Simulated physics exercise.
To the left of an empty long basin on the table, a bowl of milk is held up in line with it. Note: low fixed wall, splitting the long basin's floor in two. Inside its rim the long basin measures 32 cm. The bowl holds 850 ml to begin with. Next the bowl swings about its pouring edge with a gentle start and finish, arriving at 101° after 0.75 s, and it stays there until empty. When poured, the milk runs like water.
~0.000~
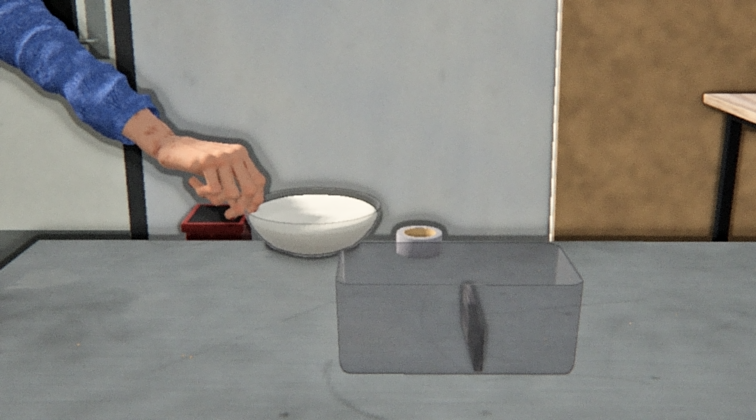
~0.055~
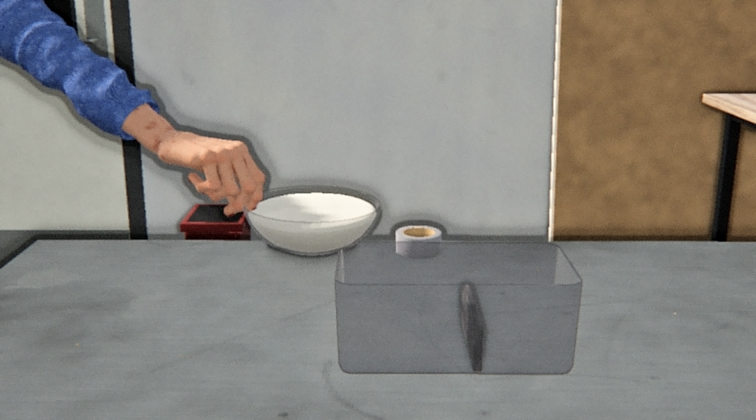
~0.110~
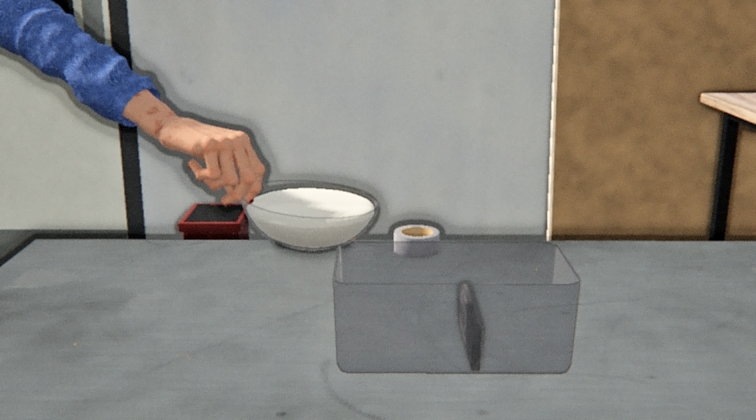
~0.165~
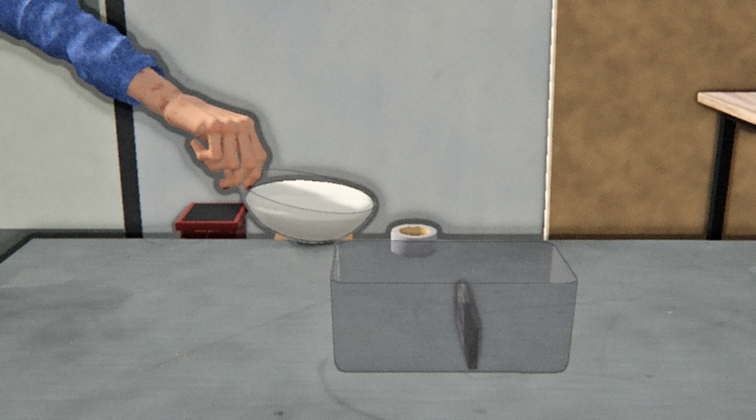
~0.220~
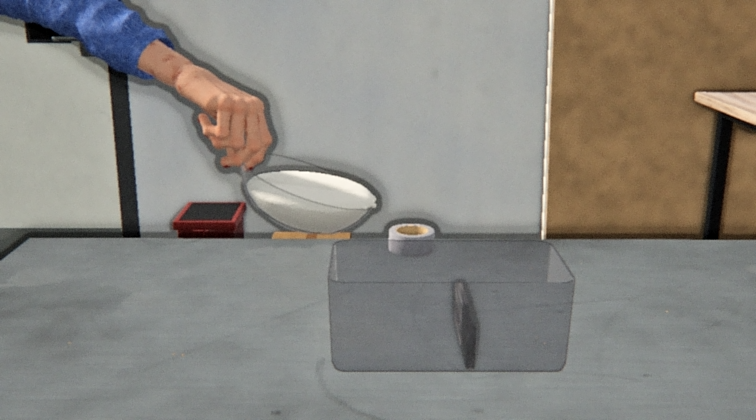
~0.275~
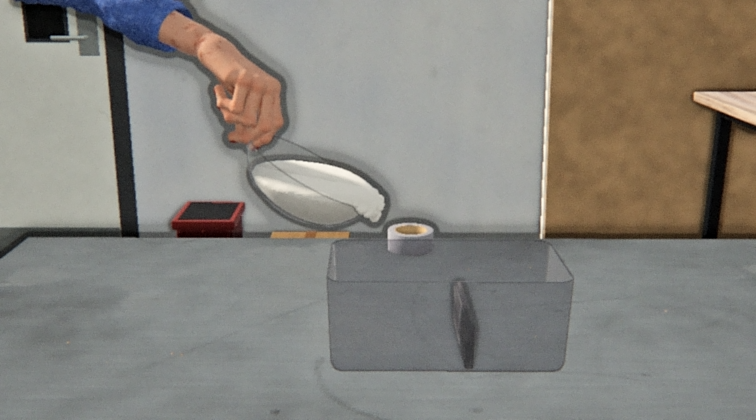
A hand lifted a white bowl of milk off the table beside a clear, empty basin with a divider inside, then tilted it to the right until the milk reached the lip.
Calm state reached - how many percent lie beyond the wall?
20 percent, roughly.
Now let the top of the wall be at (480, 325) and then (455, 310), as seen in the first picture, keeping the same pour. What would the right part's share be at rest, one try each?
I'd say 25 percent on the first go, 65 percent on the next.
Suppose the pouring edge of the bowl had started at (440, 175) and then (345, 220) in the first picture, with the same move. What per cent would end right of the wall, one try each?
In turn about 70 and 5 per cent.
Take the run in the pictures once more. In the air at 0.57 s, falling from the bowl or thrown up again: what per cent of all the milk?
About 50 per cent.
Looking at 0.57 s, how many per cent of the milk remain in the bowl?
I reckon about 9 in a hundred is still held.
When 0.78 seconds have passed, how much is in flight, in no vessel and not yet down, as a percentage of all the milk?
Roughly 1 %.
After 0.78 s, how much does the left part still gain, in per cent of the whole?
Roughly 1 percent.
By 0.57 s the tilt is 87° and 9 per cent is still to pour, 40 is left of the wall and 0 right of it.
By 0.78 s the tilt is 101° and 0 per cent is still to pour, 77 is left of the wall and 22 right of it.
By 1.01 s the tilt is 101° and 0 per cent is still to pour, 79 is left of the wall and 19 right of it.
By 1.25 s the tilt is 101° and 0 per cent is still to pour, 78 is left of the wall and 20 right of it.
At rest 78 per cent lies left of the wall, 20 right of it and 2 outside.
